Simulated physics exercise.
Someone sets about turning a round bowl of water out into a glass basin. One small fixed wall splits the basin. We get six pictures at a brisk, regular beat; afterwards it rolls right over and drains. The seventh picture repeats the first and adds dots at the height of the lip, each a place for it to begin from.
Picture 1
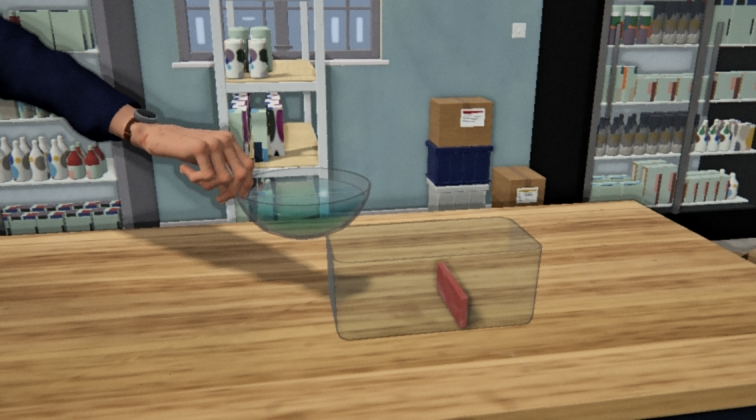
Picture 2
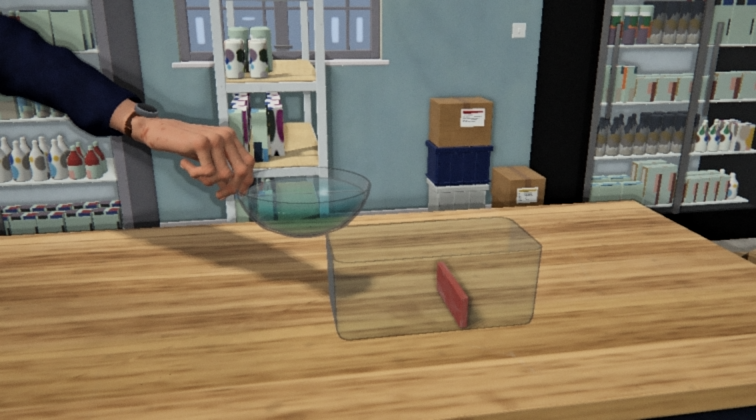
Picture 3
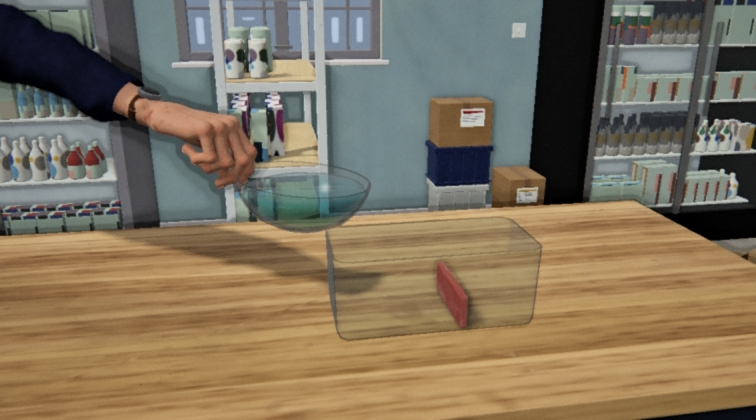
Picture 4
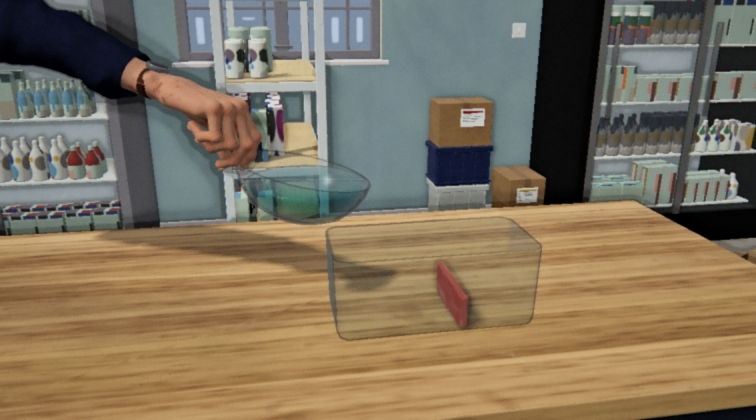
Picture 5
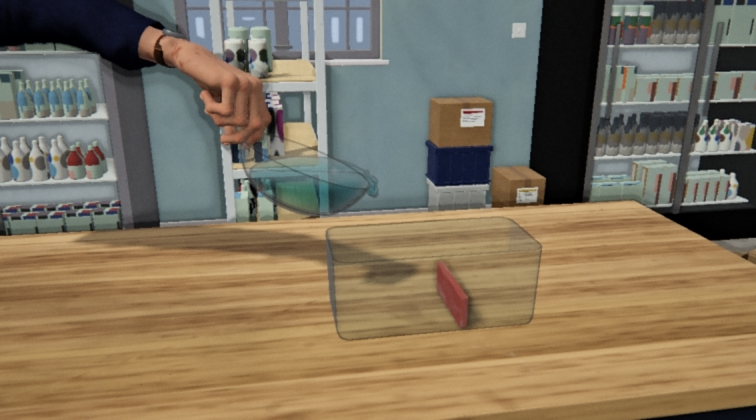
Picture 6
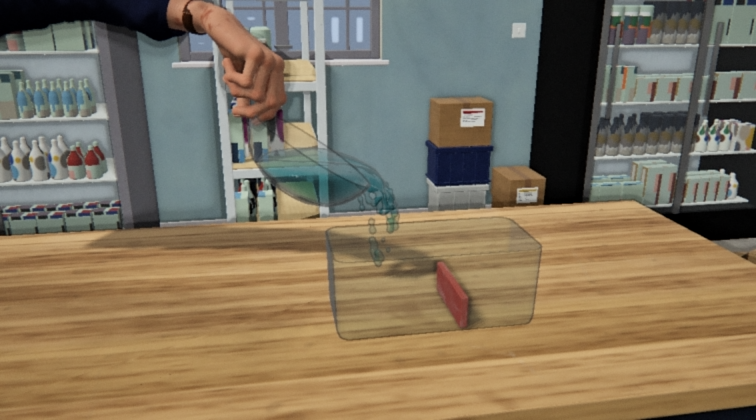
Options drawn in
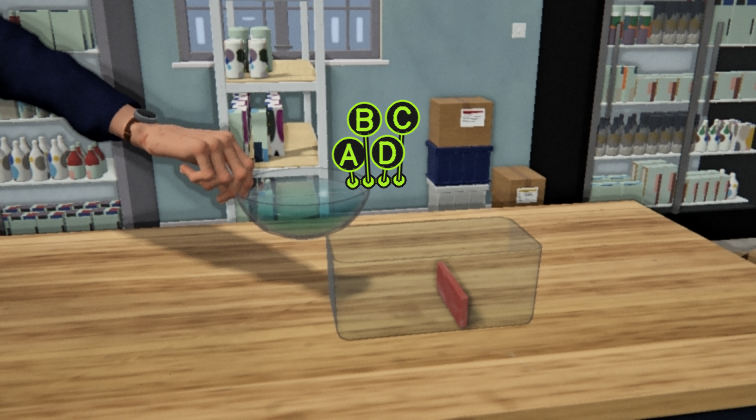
In a shop-like room with stocked shelves, a window and stacked boxes against a blue wall, a fixed view looks slightly down on a wooden counter. A hand in a dark sleeve holds a clear round bowl of blue-green water at the left of a transparent basin containing an upright red slab. The hand rises, tilting the bowl rightward until water runs over its lip into the basin.
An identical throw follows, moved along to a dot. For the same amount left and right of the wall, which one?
D works best here.
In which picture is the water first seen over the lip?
In picture 5.
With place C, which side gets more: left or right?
More ends on the right.
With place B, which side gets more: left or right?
More ends on the left.
On the marked copy, A at (352, 182); B at (368, 181); C at (398, 180); D at (383, 180).
For place A, about 92 % ends left of the wall and 6 % right of it.
For place B, about 84 % ends left of the wall and 14 % right of it.
For place C, about 24 % ends left of the wall and 74 % right of it.
For place D, about 48 % ends left of the wall and 51 % right of it.
